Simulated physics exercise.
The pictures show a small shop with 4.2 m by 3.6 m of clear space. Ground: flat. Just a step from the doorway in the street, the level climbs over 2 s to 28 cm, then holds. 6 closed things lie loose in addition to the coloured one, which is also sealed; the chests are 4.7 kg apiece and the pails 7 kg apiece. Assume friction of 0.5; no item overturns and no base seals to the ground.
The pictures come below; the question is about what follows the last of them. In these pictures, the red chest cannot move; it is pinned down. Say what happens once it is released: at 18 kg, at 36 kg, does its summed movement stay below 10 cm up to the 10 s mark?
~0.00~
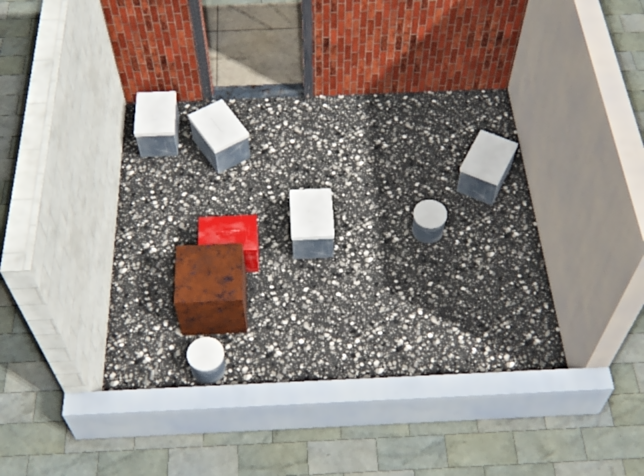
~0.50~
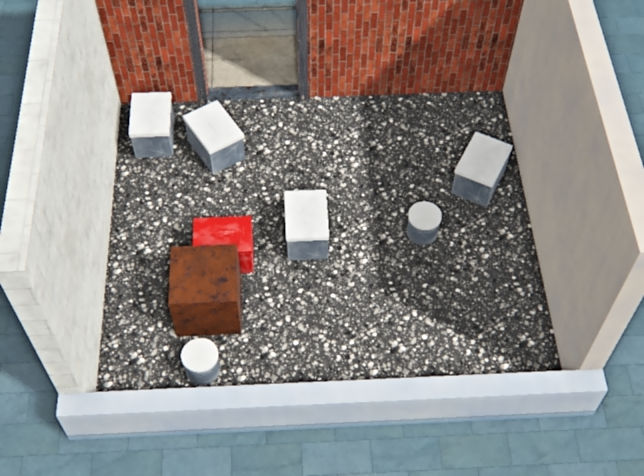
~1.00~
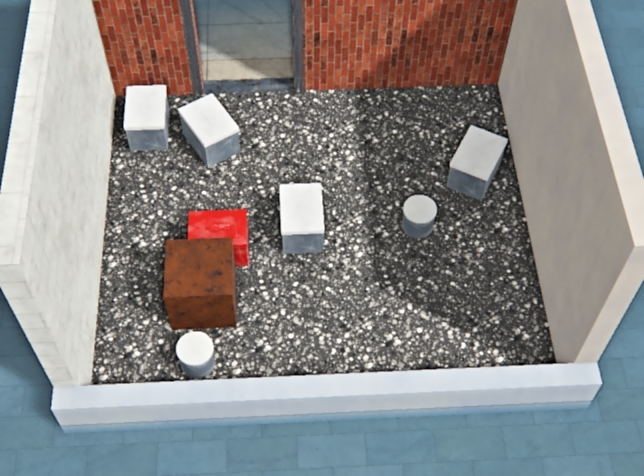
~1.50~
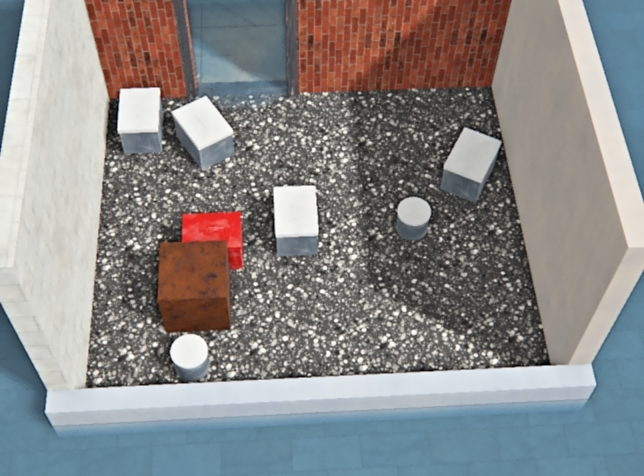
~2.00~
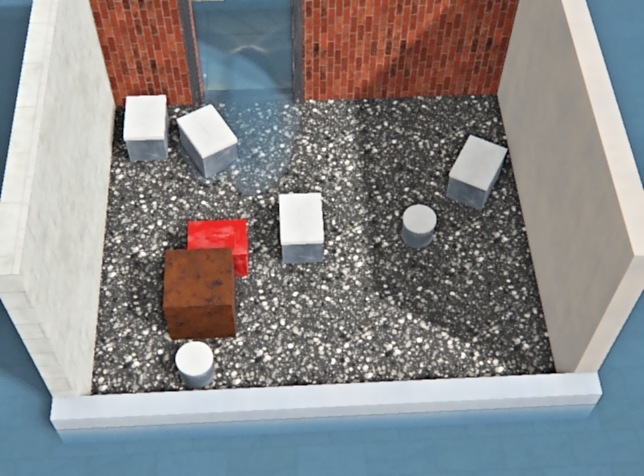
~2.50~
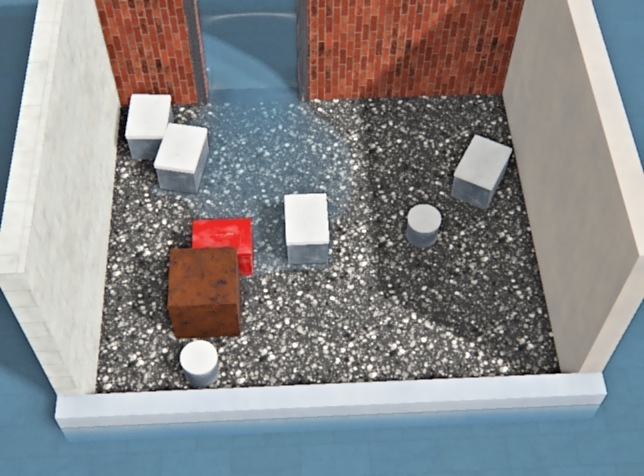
Only 36 kg keeps it there.
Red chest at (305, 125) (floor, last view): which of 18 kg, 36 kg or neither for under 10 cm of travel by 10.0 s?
Short answer: No load.
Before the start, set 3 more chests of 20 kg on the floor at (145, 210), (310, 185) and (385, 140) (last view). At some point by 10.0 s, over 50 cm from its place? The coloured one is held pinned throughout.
Note, in sequence: Exceeded, exceeded, not exceeded.
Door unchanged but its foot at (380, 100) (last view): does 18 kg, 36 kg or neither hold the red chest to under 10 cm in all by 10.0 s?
Moved there, the heavy choice alone works.
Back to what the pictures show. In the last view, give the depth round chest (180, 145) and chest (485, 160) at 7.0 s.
I'd estimate 10 cm for the first and 5 cm for the second.
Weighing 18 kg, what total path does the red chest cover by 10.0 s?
Total path: Approx. 250 cm.
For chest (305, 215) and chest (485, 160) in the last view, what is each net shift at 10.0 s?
Net displacement, in order: 100 cm; 200 cm.
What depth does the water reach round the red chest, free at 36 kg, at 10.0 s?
Close to 11 cm deep.
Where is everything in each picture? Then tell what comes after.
The first picture shows the red chest at (228, 233), on the bottom; 0.0 m2 under water; 0 of 7 have shifted.
The second picture shows the red chest at (222, 234) rests on the ground; 0.0 m2 under water; 0 of 7 have shifted.
The third picture shows the red chest at (217, 228), on the bottom; water covers 0.0 m2; 0 of 7 have shifted.
The fourth picture shows the red chest at (212, 230), on the bottom; 0.1 m2 under water; 0 of 7 have shifted.
The fifth picture shows the red chest at (217, 238) rests on the ground; 0.9 m2 under water; 0 of 7 have shifted.
The sixth picture shows the red chest at (222, 237) rests on the ground; 2.9 m2 under water; 1 of 7 have shifted.
After 3.5 s the red chest would be 3 cm from its start with 18 kg and 5 cm from its start with 36 kg; 5 cm of water round it then.
After 4.5 s the red chest would be 3 cm from its start with 18 kg and 5 cm from its start with 36 kg; 4 cm of water round it then.
After 7.0 s the red chest would be 11 cm from its start with 18 kg and 5 cm from its start with 36 kg; 10 cm of water round it then.
After 10.0 s the red chest would be 129 cm from its start with 18 kg and 5 cm from its start with 36 kg; 11 cm of water round it then.
